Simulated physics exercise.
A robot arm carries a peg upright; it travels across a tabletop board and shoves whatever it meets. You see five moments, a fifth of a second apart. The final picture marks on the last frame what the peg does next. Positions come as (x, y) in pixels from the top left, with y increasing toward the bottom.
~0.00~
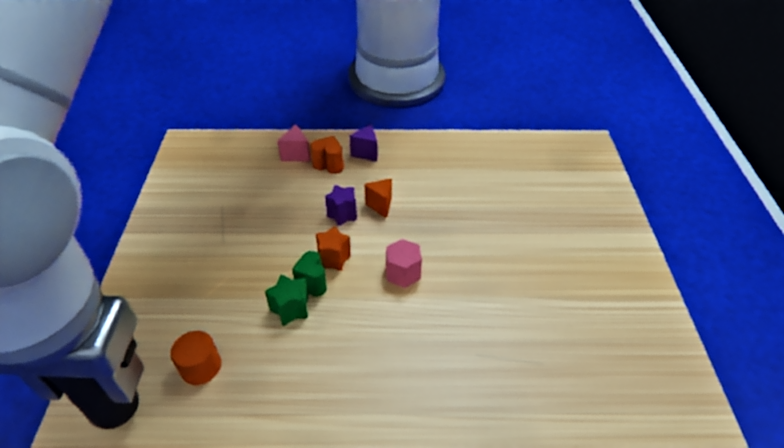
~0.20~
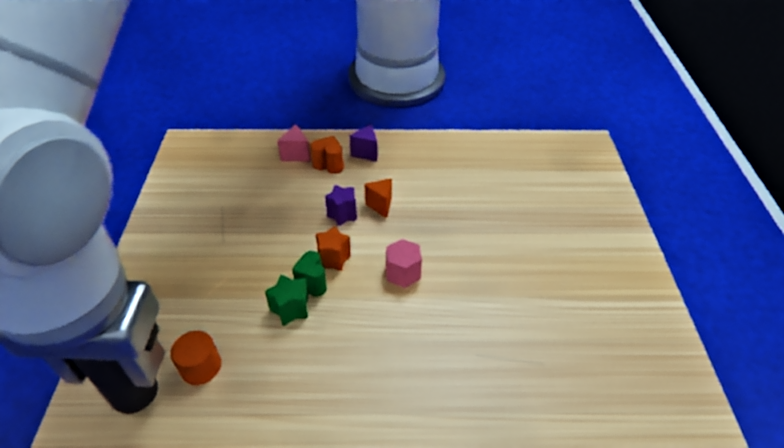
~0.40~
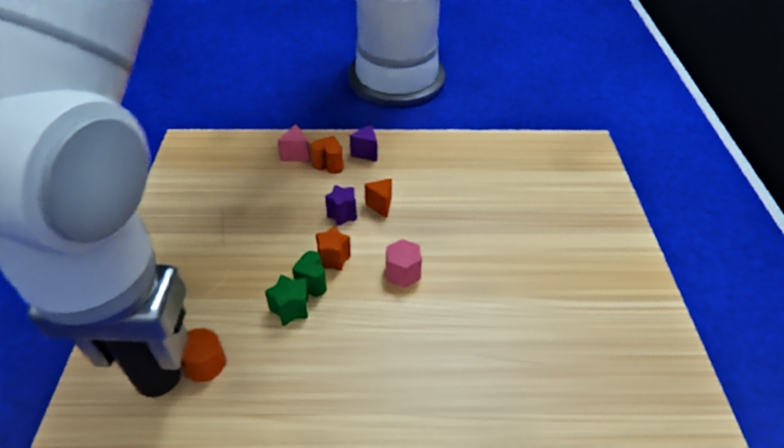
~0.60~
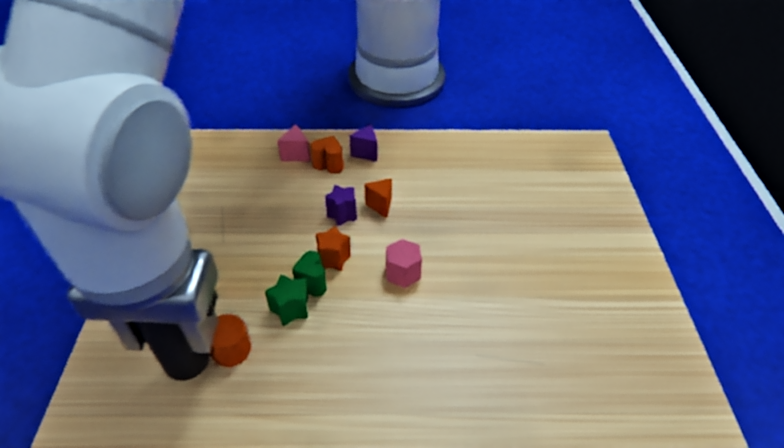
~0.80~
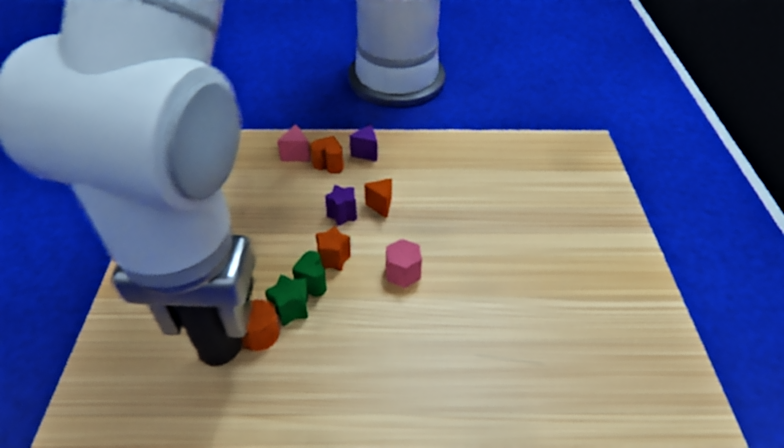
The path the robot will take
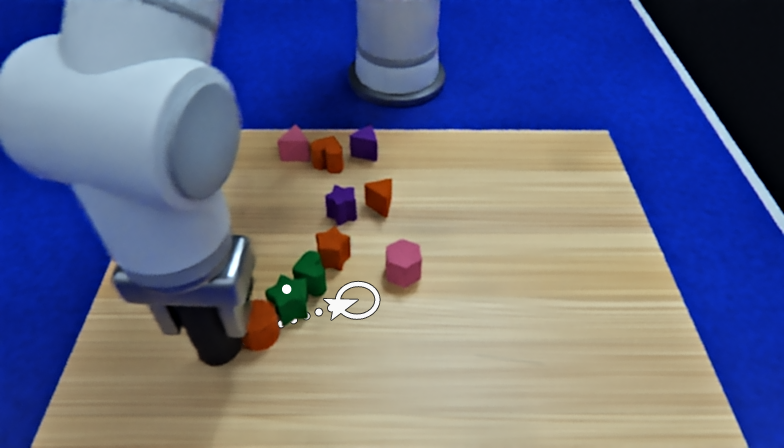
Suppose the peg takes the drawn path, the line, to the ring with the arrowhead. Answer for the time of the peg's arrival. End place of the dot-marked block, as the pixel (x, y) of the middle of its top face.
For the centre of its top, I'd go with (405, 240).
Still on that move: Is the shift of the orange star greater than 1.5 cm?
Final answer: Yes.
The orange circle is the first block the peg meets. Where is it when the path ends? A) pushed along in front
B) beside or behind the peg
I'll go with A - pushed along in front.
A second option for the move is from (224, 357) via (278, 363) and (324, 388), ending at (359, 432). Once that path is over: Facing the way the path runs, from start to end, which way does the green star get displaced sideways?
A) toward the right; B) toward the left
My answer is option B.
Path on the board, from (224, 357) over (290, 321) to (358, 300); the dot is on the green star.
On the path given first. One third of the way, peg at (266, 319); orange circle at (301, 291); green star at (329, 274); green heart at (333, 248), turned 65° anticlockwise; orange star at (337, 228).
Two thirds of the way, peg at (313, 304); orange circle at (347, 277); green star at (374, 261); green heart at (361, 237); orange star at (340, 221), turned 40° anticlockwise; pink hexagonal block at (408, 251).
At the end, peg at (357, 290); orange circle at (387, 260); green star at (405, 240), turned 15° anticlockwise; green heart at (366, 234), turned 155° anticlockwise; orange star at (340, 221), turned 45° anticlockwise; pink hexagonal block at (440, 238), turned 45° clockwise.
